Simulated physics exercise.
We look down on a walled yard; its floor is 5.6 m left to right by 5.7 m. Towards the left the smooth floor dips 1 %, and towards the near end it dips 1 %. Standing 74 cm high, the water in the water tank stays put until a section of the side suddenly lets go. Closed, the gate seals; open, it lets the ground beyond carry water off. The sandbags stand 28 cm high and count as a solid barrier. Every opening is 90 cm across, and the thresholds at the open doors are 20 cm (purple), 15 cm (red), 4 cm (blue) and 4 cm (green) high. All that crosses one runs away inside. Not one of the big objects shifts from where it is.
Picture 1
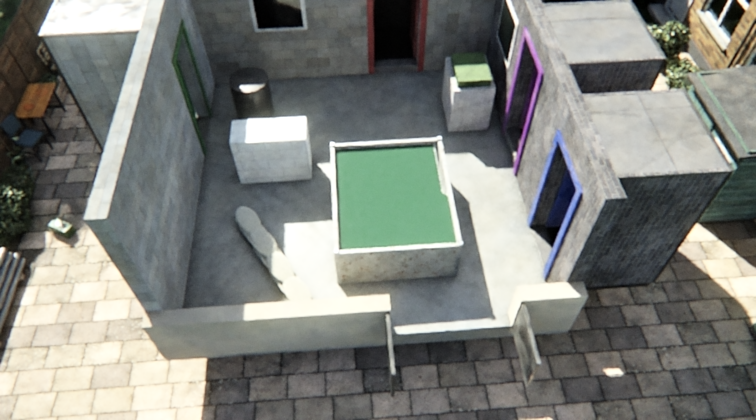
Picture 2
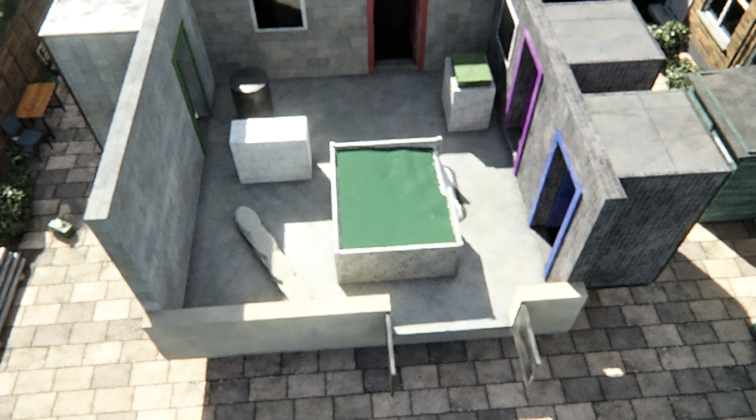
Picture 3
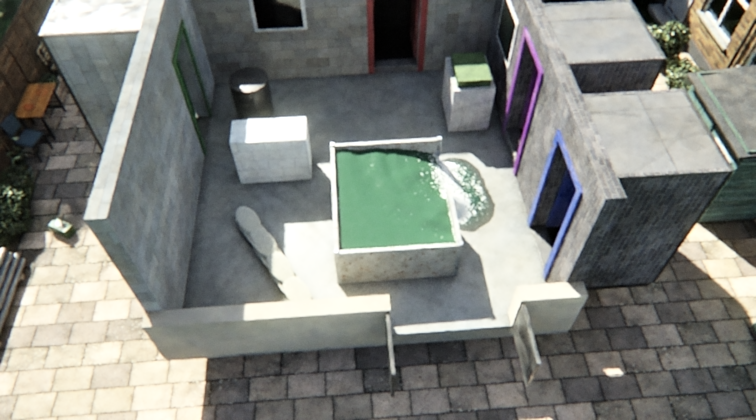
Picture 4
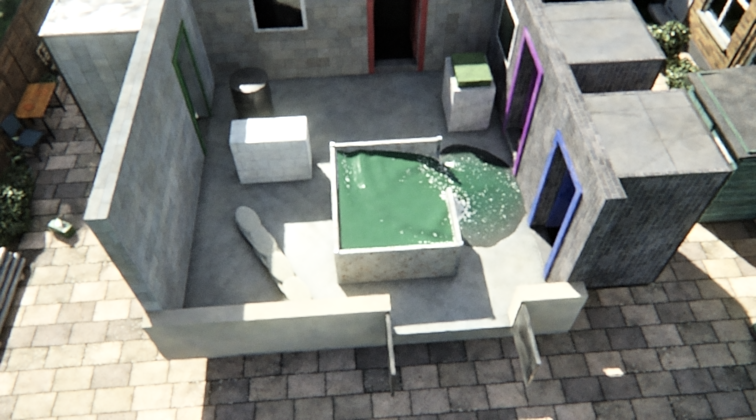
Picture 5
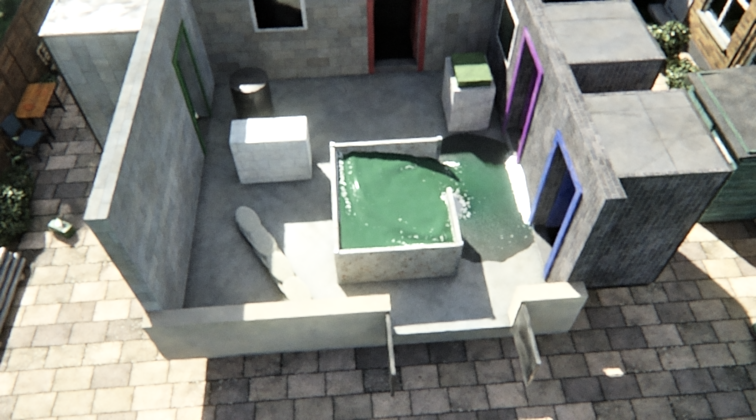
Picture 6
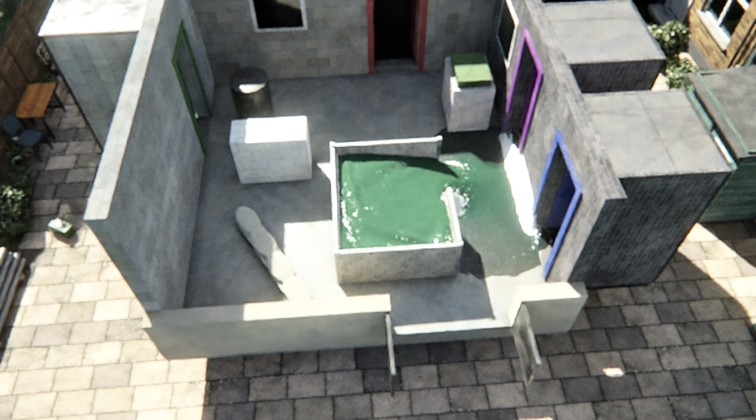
To begin with, green water lies still in a raised square tank in the middle of a grey walled yard. Water then bursts through a gap in the tank's right side, foaming as it spreads over the floor, and reaches the right wall beside the purple and blue doorways.
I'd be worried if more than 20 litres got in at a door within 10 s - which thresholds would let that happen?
Door by door: The purple door would; the red door would not; the blue door would; the green door would.
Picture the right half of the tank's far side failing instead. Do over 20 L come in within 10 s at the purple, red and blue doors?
Here's how it goes: Purple falls short, red exceeds it, blue falls short.
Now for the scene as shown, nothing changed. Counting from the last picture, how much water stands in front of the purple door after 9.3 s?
Depth: ~ 7.0 cm.
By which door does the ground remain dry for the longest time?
Green.
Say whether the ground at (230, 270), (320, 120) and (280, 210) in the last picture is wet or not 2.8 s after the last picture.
Going in order, clear, then covered, then clear.
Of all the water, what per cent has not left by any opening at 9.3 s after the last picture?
Roughly 68 in a hundred.
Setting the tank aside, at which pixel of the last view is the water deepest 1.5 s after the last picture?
Close to (485, 68).
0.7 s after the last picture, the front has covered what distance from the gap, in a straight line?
Around 3.6 metres.
Then, 0.7 s after the last picture water covers 20 % of the floor and is deepest (47 cm) near (509, 189); purple door 36 cm at the sill, 32 L in, red door not reached, blue door 14 cm at the sill, 21 L in, green door not reached.
Then, 1.5 s after the last picture water covers 30 % of the floor and is deepest (44 cm) near (485, 68); purple door 33 cm at the sill, 98 L in, red door 3 cm at the sill, 0 L in, blue door 12 cm at the sill, 52 L in, green door not reached.
Then, 2.8 s after the last picture water covers 65 % of the floor and is deepest (26 cm) near (509, 189); purple door 24 cm at the sill, 139 L in, red door 5 cm at the sill, 0 L in, blue door 10 cm at the sill, 89 L in, green door not reached.
Then, 5.3 s after the last picture water covers 90 % of the floor and is deepest (18 cm) near (554, 307); purple door 15 cm at the sill, 146 L in, red door 3 cm at the sill, 0 L in, blue door 7 cm at the sill, 123 L in, green door 11 cm at the sill, 23 L in.
Then, 9.3 s after the last picture water covers 95 % of the floor and is deepest (16 cm) near (180, 335); purple door 7 cm at the sill, 147 L in, red door 2 cm at the sill, 0 L in, blue door 5 cm at the sill, 141 L in, green door 9 cm at the sill, 100 L in.
